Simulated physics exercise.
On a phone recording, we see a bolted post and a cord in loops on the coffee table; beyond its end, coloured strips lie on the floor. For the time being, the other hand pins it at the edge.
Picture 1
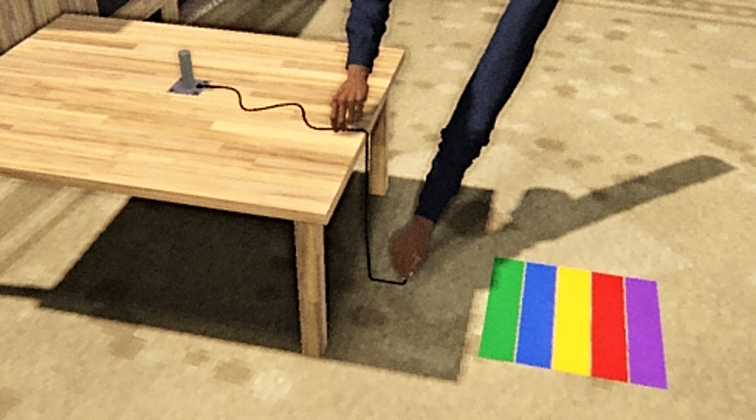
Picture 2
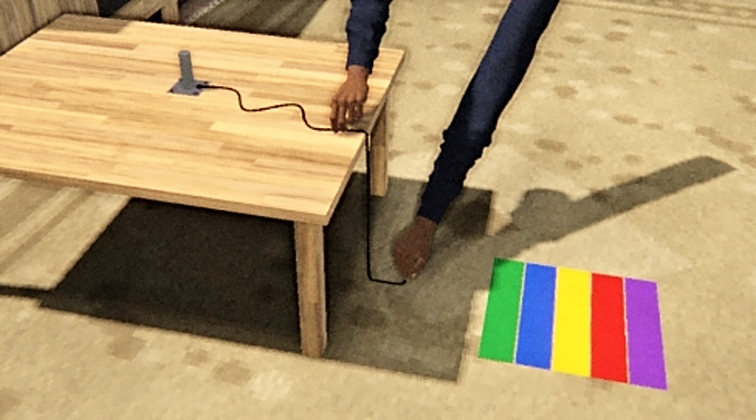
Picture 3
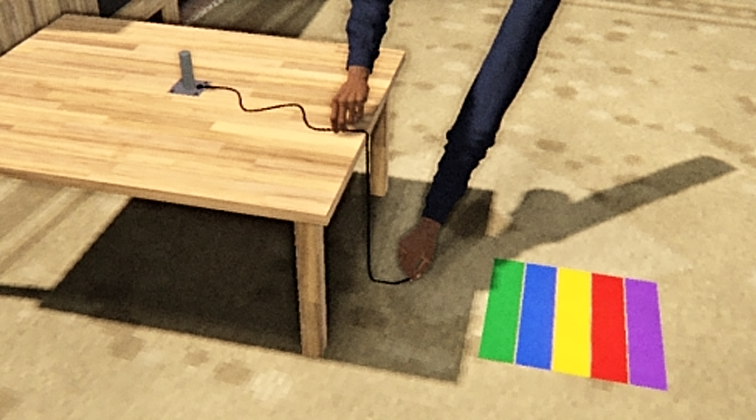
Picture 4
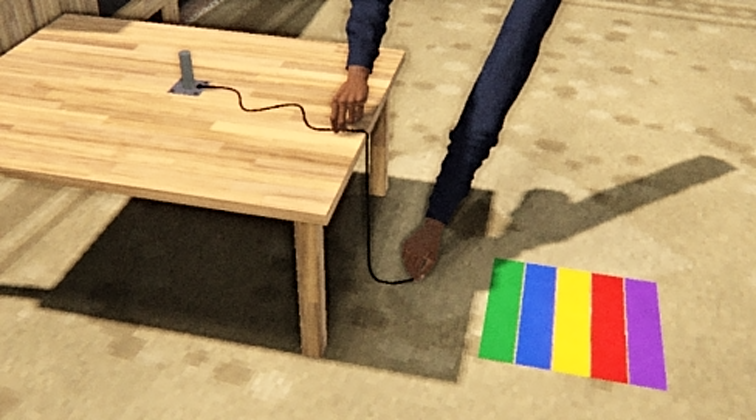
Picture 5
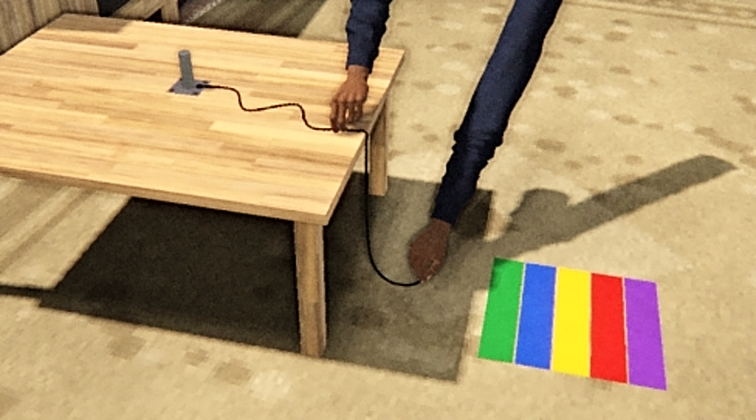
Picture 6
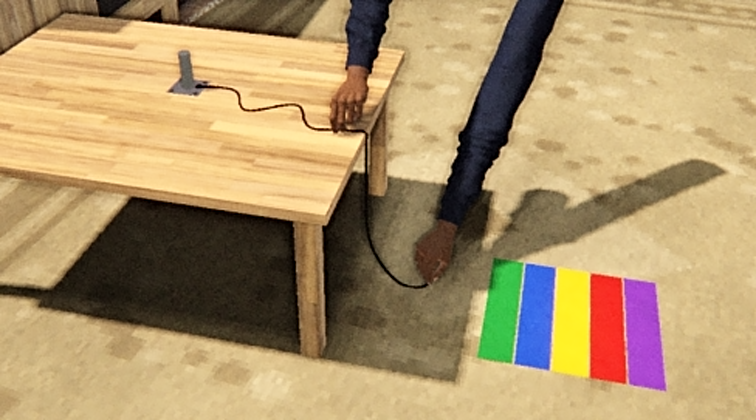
Beside a wooden table, one hand pinning a black cord at the edge, the other drawing its lower end slightly right.
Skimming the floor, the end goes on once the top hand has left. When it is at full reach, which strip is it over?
It is over the yellow strip.
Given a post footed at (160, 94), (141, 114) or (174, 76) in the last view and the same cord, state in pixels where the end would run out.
Near (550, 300); near (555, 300); near (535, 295).
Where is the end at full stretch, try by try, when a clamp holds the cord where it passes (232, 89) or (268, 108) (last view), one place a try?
In order: Close to (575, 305) and close to (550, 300).
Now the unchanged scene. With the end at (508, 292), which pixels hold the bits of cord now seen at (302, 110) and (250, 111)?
Mark one about (328, 117), mark two about (276, 105).
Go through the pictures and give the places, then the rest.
End (407, 275); green (499, 340); blue (535, 346); yellow (572, 352); red (609, 358); purple (647, 365), in the first picture.
End (410, 276); cord through (229, 89) (265, 109) (309, 126) (367, 149) (368, 211) (369, 267), in the second picture.
End (415, 277), in the third picture.
End (419, 277); cord through (229, 89) (265, 109) (309, 126) (367, 149) (368, 211) (369, 267), in the fourth picture.
End (425, 278), in the fifth picture.
End (432, 280); cord through (229, 88) (264, 109) (308, 126) (366, 149) (366, 211) (383, 267), in the sixth picture.
Early on, end near (508, 292); over green.
Midway, end near (552, 299); over blue.
At the end of the slack, end near (578, 303); over yellow. The end stops over the yellow strip.
